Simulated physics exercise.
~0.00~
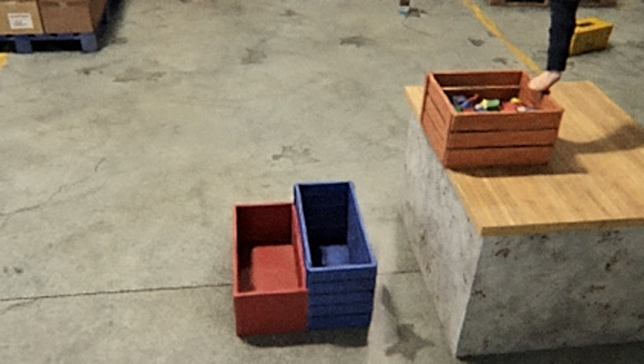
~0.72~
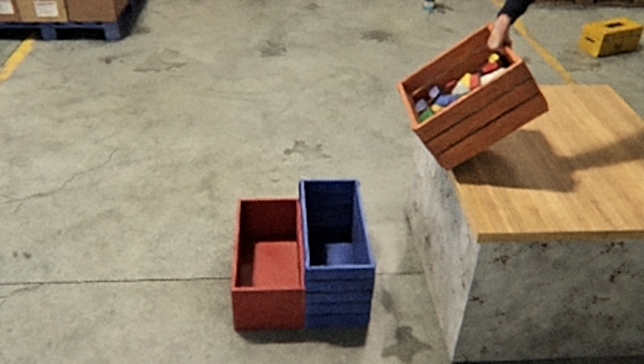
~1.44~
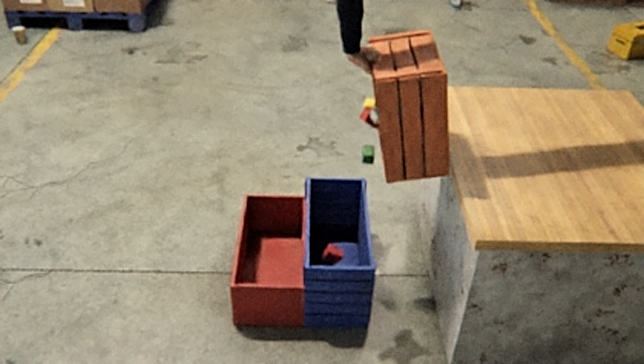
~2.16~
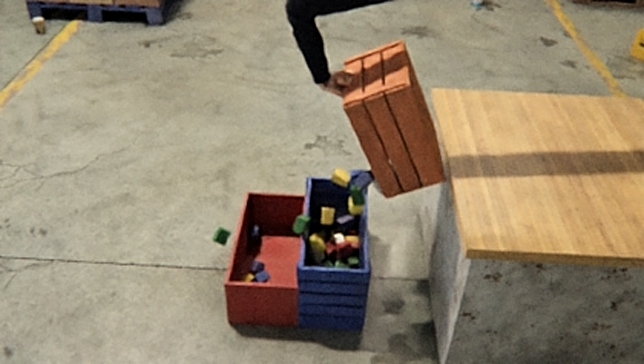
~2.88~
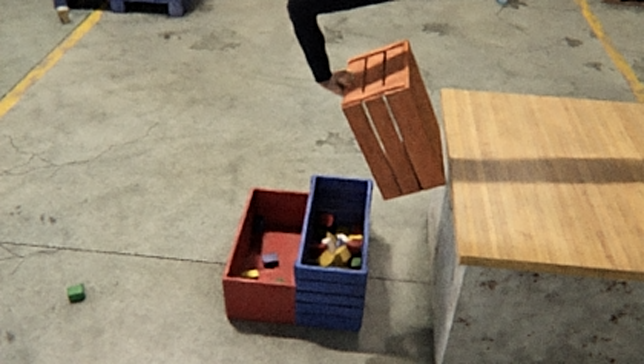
To begin with, an orange slatted box full of colourful toy bricks sits on a wooden-topped bench, with a red bin and a blue tub side by side on the concrete floor to its left. A hand grips the box, lifts it and tilts it toward the bench's edge. As it tips past upright, the first bricks drop toward the blue tub. A thicker stream follows, some bricks scattering into the red bin and a green one flying left. Finally the box hangs tilted, with most visible bricks in the blue tub, a few in the red bin, and the green one on the floor beyond.
